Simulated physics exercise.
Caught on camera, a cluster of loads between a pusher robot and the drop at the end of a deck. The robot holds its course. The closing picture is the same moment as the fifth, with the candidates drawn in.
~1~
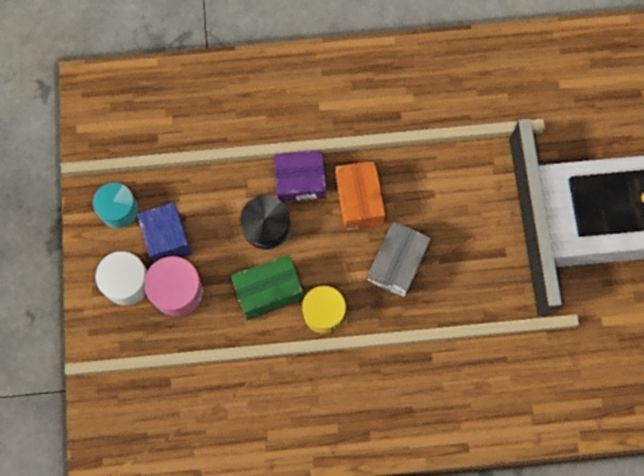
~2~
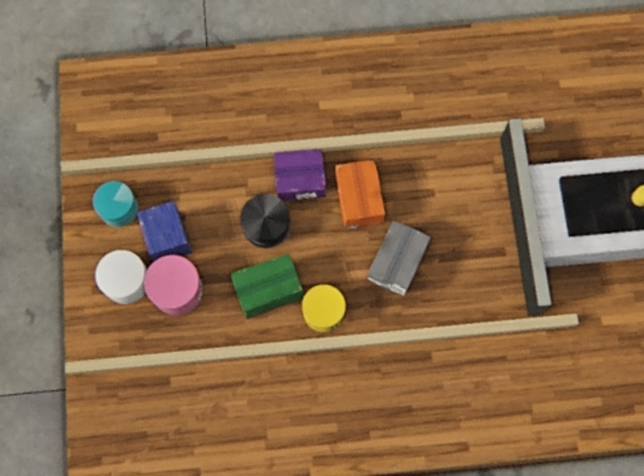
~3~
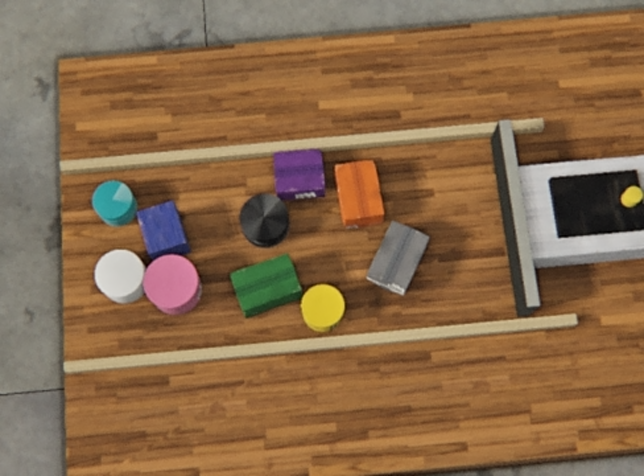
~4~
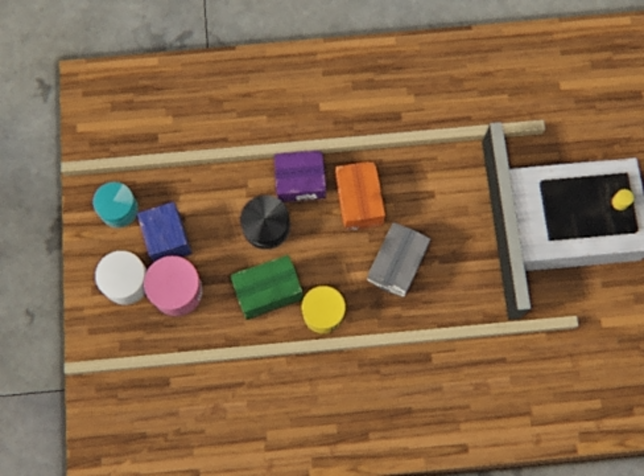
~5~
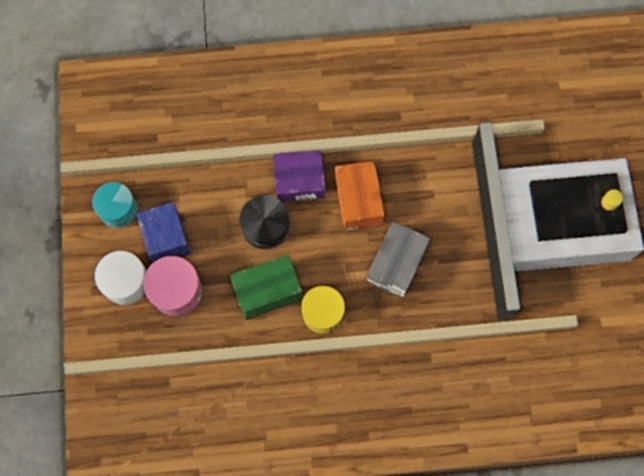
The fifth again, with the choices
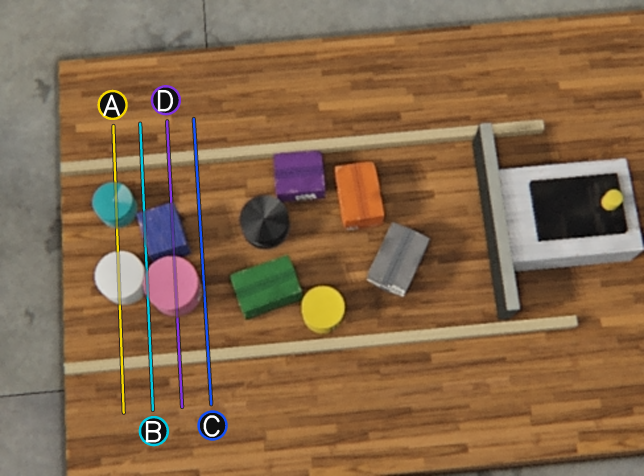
White pusher robot with a wide dark blade creeping left along a wooden deck toward motionless coloured boxes and canisters between rails.
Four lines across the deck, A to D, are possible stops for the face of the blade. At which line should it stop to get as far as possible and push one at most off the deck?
Stop at C.
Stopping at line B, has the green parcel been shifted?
Yes.
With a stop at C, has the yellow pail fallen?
No.
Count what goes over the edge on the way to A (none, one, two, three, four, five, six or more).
By then, six or more.
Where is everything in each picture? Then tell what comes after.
Orange box (360, 196); green parcel (268, 288); black canister (266, 222), in the first frame.
Robot (602, 203); turquoise canister (116, 204), in the second frame.
Robot (590, 204); purple box (299, 175), in the third frame.
Robot (582, 207); blue crate (165, 234), in the fourth frame.
Robot (571, 207); grey parcel (398, 260); orange box (359, 196); green parcel (267, 288), in the fifth frame.
On the copy, A at (118, 263); B at (146, 261); C at (202, 256); D at (174, 258).
On C. First, robot (464, 217); grey parcel (366, 268); turquoise canister (115, 205).
Then, robot (358, 227); white canister (107, 277); pink pail (154, 290).
Finally, robot (274, 234); white canister over the edge; pink pail (71, 310); one fallen.
By contrast, A drops seven; B drops four; D drops two.
